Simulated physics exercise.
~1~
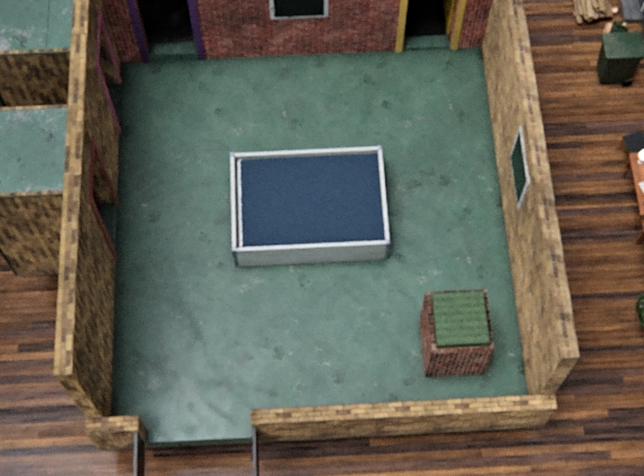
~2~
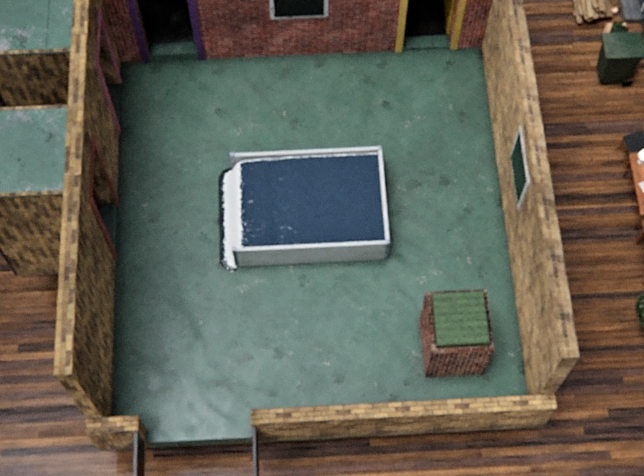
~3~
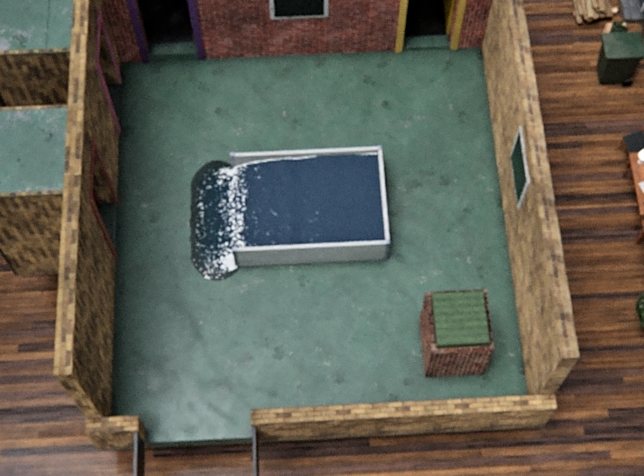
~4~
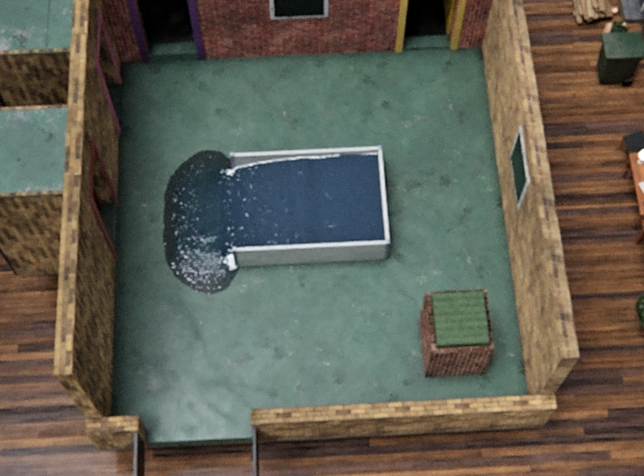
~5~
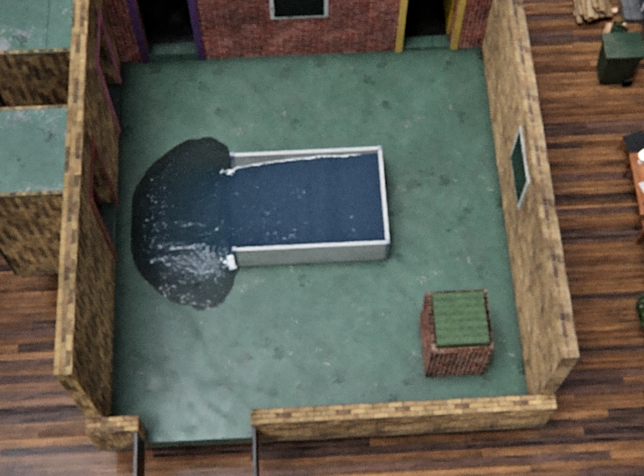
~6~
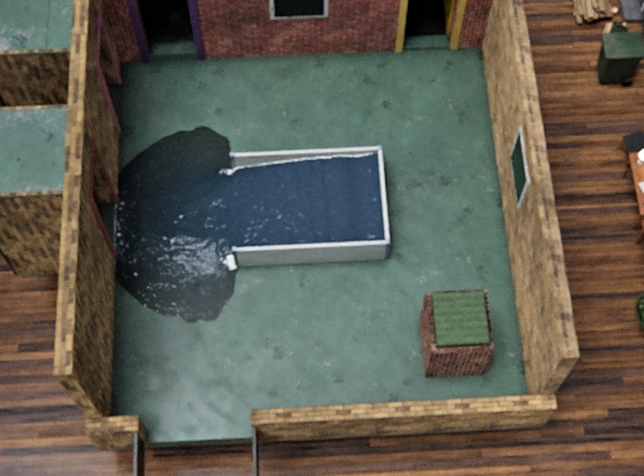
Dark water sits still in an open, pale-rimmed tank in a walled yard until the tank's left side gives way. It pours out in a white, foamy rush onto the green floor, then spreads leftward in a widening, rounded dark pool that reaches the left wall, while the brick block stays dry.
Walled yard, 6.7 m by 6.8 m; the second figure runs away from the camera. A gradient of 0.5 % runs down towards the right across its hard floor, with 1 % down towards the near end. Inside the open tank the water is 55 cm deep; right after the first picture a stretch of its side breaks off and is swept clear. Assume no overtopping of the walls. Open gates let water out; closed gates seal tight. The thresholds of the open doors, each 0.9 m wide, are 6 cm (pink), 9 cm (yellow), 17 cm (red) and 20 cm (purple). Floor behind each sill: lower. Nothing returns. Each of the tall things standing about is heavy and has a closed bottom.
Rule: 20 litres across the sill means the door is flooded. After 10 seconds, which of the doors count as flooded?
Pink door: Flooded; yellow door: Not flooded; red door: Flooded; purple door: Not flooded.
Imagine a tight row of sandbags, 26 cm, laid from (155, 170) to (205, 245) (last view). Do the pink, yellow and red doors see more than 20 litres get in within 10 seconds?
In that case pink gets more than allowed, yellow gets no more than allowed, red gets no more than allowed.
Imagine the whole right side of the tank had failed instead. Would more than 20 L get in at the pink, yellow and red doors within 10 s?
Then pink would come out on the low side, yellow on the high side and red on the low side.
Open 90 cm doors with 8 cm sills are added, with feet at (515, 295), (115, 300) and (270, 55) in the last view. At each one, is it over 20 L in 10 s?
Well, the first is on the low side, the second is on the high side, and the third is on the low side.
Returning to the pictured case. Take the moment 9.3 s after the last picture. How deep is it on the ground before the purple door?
Looks like about 2.5 cm at that spot.
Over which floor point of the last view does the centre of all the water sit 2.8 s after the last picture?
Around (202, 223).
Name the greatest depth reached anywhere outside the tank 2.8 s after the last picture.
Depth: Approx. 26 cm.
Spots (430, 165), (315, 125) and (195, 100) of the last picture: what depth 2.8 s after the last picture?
Listed order: 0 / 0 / 3 cm.
Then, 0.7 s after the last picture water covers 20 % of the floor and is deepest (34 cm) near (117, 241); pink door not reached, yellow door not reached, red door 33 cm at the sill, 39 L in, purple door not reached.
Then, 1.5 s after the last picture water covers 25 % of the floor and is deepest (32 cm) near (117, 241); pink door 11 cm at the sill, 2 L in, yellow door not reached, red door 31 cm at the sill, 98 L in, purple door not reached.
Then, 2.8 s after the last picture water covers 35 % of the floor and is deepest (26 cm) near (112, 429); pink door 9 cm at the sill, 15 L in, yellow door not reached, red door 21 cm at the sill, 158 L in, purple door 18 cm at the sill, 0 L in.
Then, 5.3 s after the last picture water covers 65 % of the floor and is deepest (14 cm) near (112, 429); pink door 10 cm at the sill, 43 L in, yellow door 2 cm at the sill, 0 L in, red door 8 cm at the sill, 165 L in, purple door 9 cm at the sill, 0 L in.
Then, 9.3 s after the last picture water covers 85 % of the floor and is deepest (8 cm) near (500, 334); pink door 3 cm at the sill, 51 L in, yellow door 3 cm at the sill, 0 L in, red door 4 cm at the sill, 165 L in, purple door 3 cm at the sill, 0 L in.
